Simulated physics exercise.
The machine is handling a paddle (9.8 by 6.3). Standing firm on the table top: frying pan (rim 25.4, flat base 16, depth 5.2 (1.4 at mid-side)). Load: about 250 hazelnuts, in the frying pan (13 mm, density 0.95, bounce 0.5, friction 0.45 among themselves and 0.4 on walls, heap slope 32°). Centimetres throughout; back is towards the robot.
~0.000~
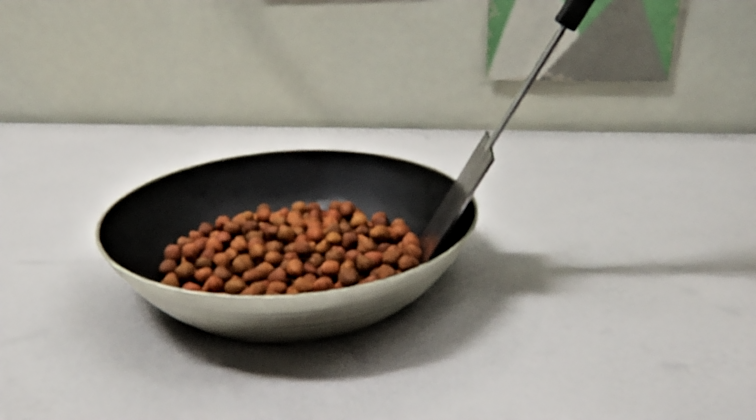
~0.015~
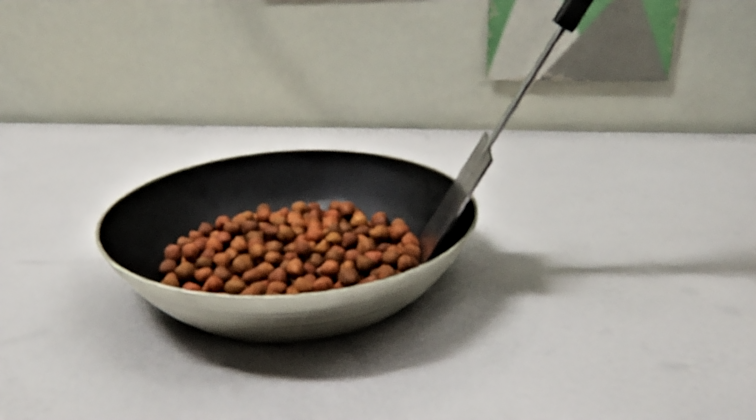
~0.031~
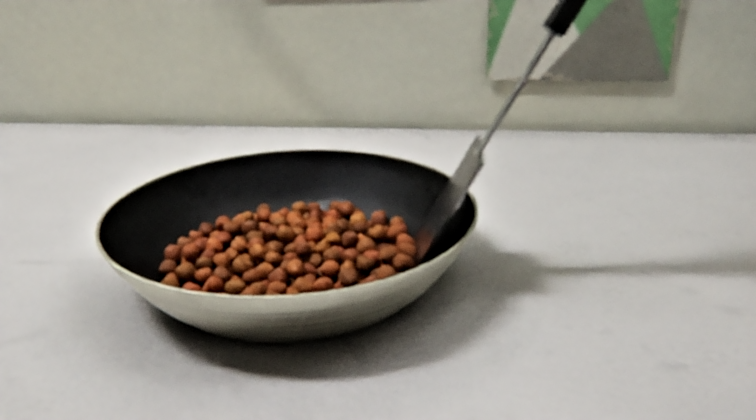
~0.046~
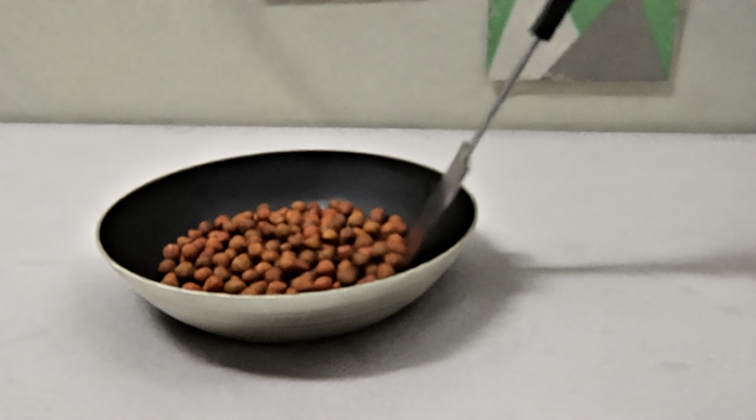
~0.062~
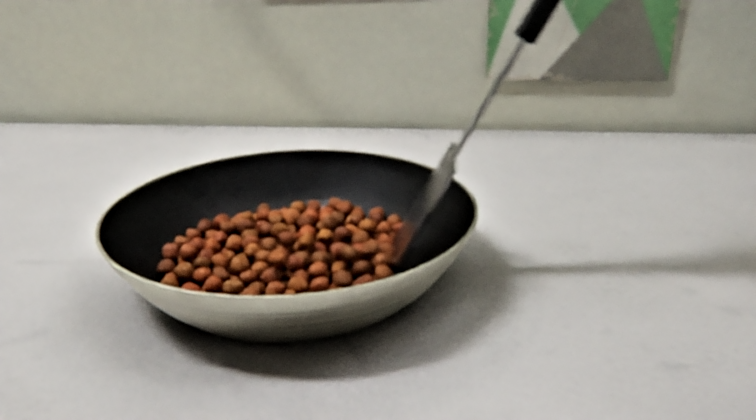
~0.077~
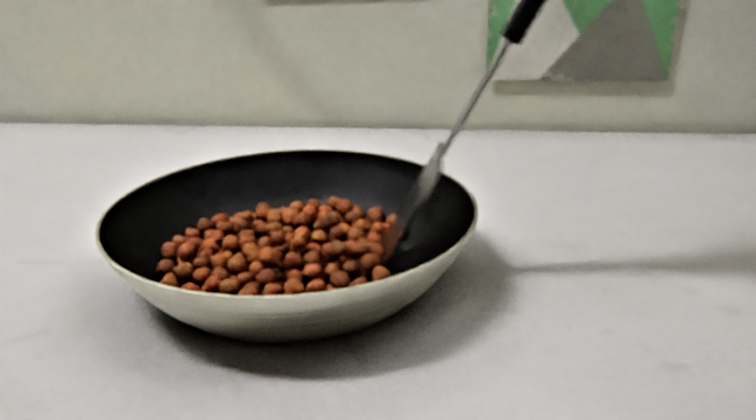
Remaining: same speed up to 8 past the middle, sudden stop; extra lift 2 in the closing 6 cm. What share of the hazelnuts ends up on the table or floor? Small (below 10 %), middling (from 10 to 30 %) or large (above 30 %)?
A small share, below 10 %, ends on the table or floor.
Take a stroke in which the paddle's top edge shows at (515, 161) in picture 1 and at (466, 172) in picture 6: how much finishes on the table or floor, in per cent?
About 5 per cent.
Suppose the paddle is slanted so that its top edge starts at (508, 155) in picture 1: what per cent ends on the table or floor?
About 5 per cent.
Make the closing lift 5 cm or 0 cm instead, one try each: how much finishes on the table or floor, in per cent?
Some 0 and 0 per cent.
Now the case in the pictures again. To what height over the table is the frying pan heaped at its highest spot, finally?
Roughly 5.0 cm.
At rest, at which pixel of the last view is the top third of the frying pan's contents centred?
Near (183, 238).
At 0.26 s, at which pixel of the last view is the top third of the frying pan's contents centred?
Around (218, 234).
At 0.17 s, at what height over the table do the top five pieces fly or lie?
About 4 cm.
After 0.17 s, sloping 62°, highest piece 4 above the table; 251 in the frying pan.
After 0.26 s, sloping 62°, highest piece 5 above the table; 251 in the frying pan.
After 0.50 s, sloping 62°, highest piece 6 above the table; 244 in the frying pan, 6 on the table or floor, 1 on the blade or in flight.
After 1.55 s, sloping 62°, highest piece 5 above the table; 244 in the frying pan, 7 on the table or floor.
At rest, 244 in the frying pan, 7 on the table or floor. That is 3 % on the table or floor.
